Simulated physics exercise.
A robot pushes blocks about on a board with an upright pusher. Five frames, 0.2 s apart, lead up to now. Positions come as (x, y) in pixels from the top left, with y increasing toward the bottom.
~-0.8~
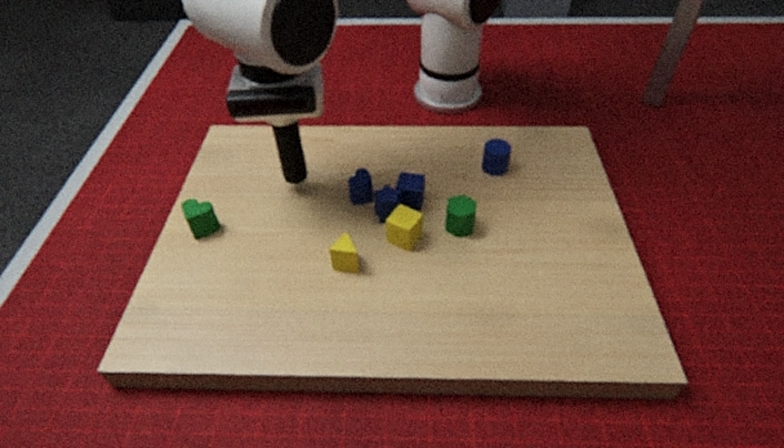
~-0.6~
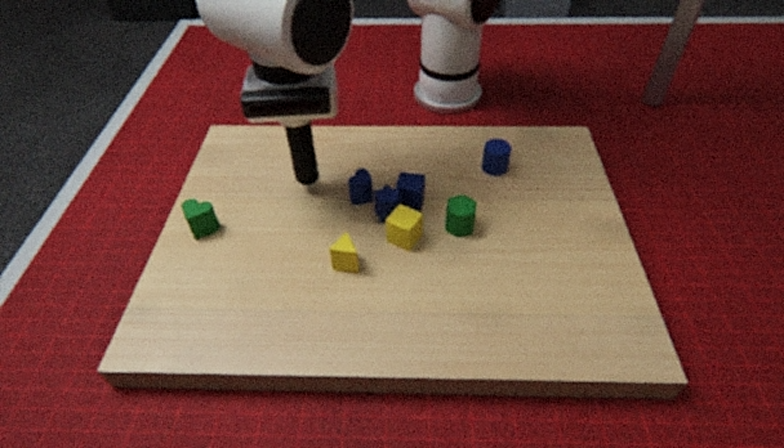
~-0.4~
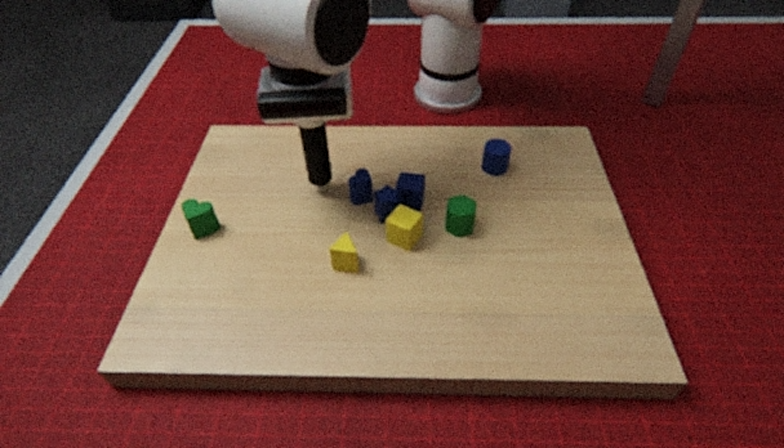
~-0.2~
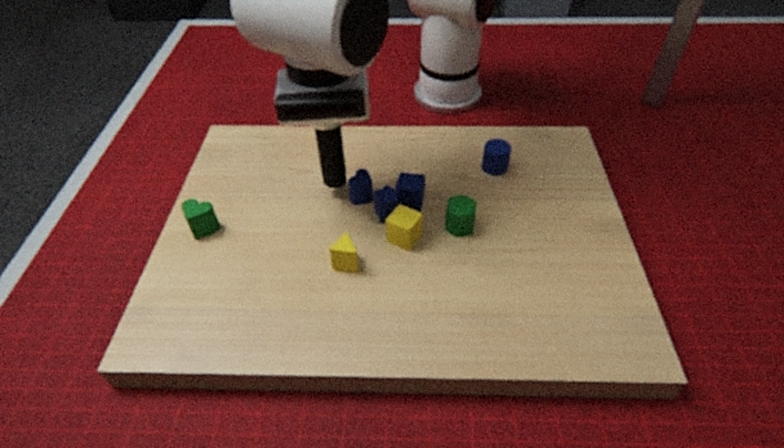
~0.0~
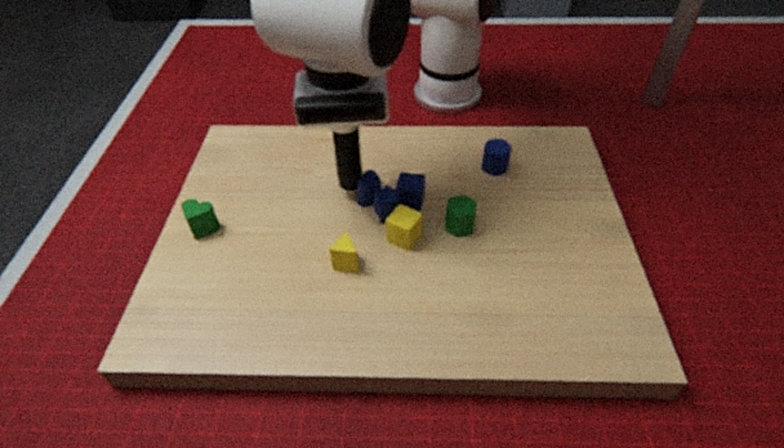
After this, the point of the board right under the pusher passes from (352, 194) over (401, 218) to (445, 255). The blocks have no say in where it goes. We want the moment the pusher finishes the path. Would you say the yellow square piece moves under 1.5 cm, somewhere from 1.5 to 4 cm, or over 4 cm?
Its displacement is above 4 cm.
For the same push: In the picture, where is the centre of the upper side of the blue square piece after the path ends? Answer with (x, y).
It sits at (436, 184).
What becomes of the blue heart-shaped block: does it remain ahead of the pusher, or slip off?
I think the pusher loses the blue heart-shaped block somewhere along the way.
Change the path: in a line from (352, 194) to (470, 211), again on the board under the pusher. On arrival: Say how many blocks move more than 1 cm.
I'm going with three or more.
On the path given first. One third of the way, pusher at (385, 199); blue heart-shaped block at (405, 193); blue star block at (406, 208), turned 25° clockwise; yellow square piece at (416, 229), turned 20° clockwise; blue square piece at (425, 184), turned 40° anticlockwise.
Two thirds of the way, pusher at (417, 220); blue heart-shaped block at (437, 203), turned 45° anticlockwise; blue star block at (429, 226), turned 75° clockwise; yellow square piece at (423, 247), turned 45° clockwise; blue square piece at (436, 184), turned 70° anticlockwise.
At the end, pusher at (446, 245); blue heart-shaped block at (441, 205), turned 80° anticlockwise; blue star block at (461, 251), turned 80° clockwise; yellow square piece at (429, 259), turned 100° clockwise; blue square piece at (436, 184), turned 70° anticlockwise; green six-sided block at (468, 204).
